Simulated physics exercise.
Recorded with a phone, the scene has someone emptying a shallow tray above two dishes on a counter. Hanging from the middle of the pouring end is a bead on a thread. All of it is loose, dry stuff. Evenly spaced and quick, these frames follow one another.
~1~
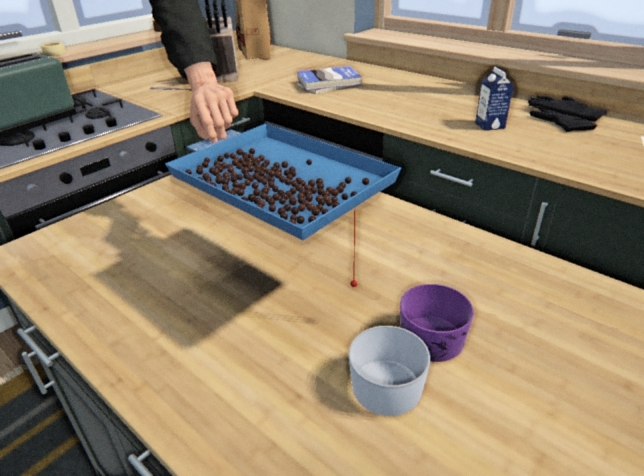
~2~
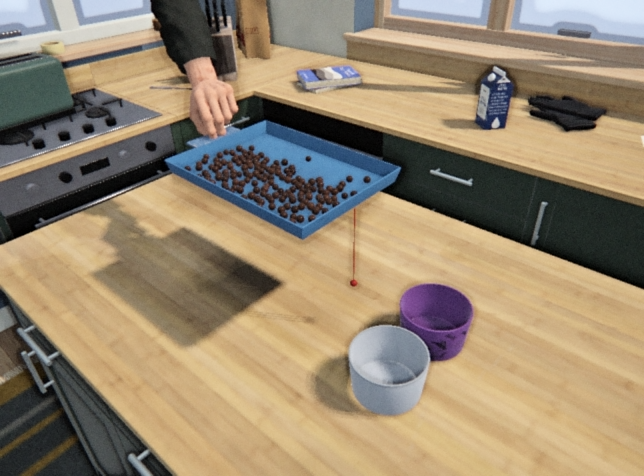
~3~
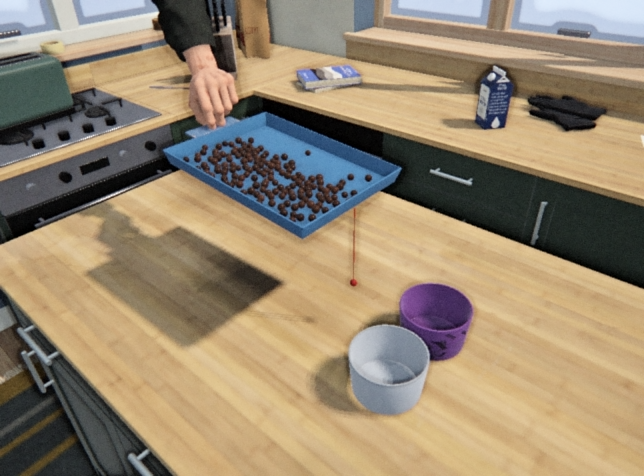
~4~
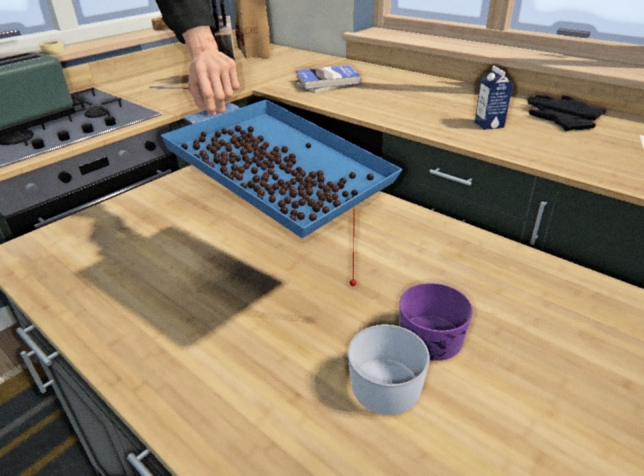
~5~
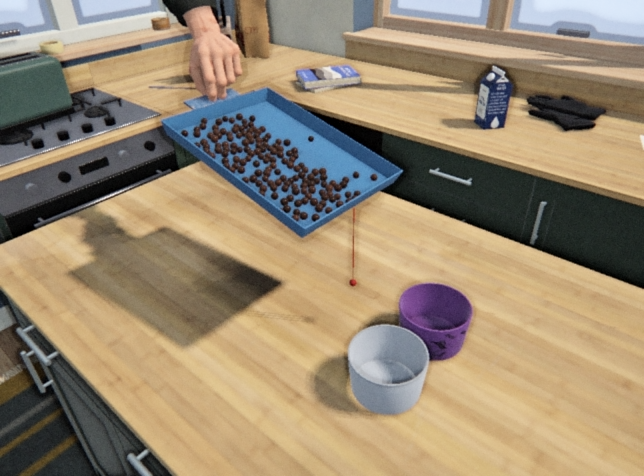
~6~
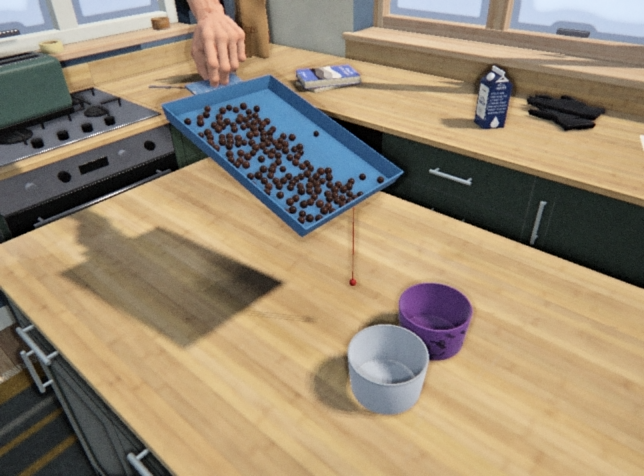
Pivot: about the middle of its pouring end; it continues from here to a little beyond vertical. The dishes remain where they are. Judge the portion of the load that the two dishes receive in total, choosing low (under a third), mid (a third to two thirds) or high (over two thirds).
Low, under a third.
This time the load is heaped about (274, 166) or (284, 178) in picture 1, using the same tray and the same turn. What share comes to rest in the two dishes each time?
Near 10 per cent and near 20 per cent.
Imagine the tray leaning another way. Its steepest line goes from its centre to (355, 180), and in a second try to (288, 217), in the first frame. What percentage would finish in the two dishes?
Somewhere close to 0 % the first time, 0 % the second.
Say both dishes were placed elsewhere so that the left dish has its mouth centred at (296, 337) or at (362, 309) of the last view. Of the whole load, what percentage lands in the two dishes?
About 0% on the first try and 70% on the second.
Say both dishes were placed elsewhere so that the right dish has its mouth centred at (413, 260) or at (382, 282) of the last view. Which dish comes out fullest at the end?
Position 1 - the left-side one; position 2 - the right-side one.
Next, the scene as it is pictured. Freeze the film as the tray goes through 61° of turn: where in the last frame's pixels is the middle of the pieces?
Look about (359, 194) in the last picture.
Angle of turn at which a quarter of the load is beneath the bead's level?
It sits at roughly 85°.
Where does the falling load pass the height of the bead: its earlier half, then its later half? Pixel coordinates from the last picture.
I'd put it at roughly (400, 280), and after that at roughly (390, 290).
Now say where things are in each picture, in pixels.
The first picture shows corners of the pouring end at (302, 225) and (395, 168), level; middle of the load at (264, 182), chocolate balls; left dish at (421, 389); right dish at (466, 337); bead on its thread at (354, 284).
The second picture shows corners of the pouring end at (302, 224) and (395, 168), level; middle of the load at (264, 180).
The third picture shows corners of the pouring end at (303, 224) and (396, 168), tipped barely, level across its low end; middle of the load at (264, 174).
The fourth picture shows corners of the pouring end at (304, 224) and (396, 169), tipped a little, level across its low end; middle of the load at (264, 167).
The fifth picture shows corners of the pouring end at (305, 224) and (397, 170), tipped a little, level across its low end; middle of the load at (266, 161).
The sixth picture shows corners of the pouring end at (306, 224) and (398, 171), tipped clearly, level across its low end; middle of the load at (271, 156), nearly all on the move; left dish at (420, 387); right dish at (465, 335).
Soon, tray tipped steeply; most on the tray; a stray few in the right dish; a small part in the air.
A while on, tray tipped right over; about a quarter on the tray; a stray few in the left dish; a small part in the right dish; about a third outside both; about a third in the air.
Towards the end, tray tipped past a quarter turn; a small part in the left dish; a small part in the right dish; most outside both.
Finally, tray tipped past a quarter turn; a small part in the left dish; a small part in the right dish; most outside both.
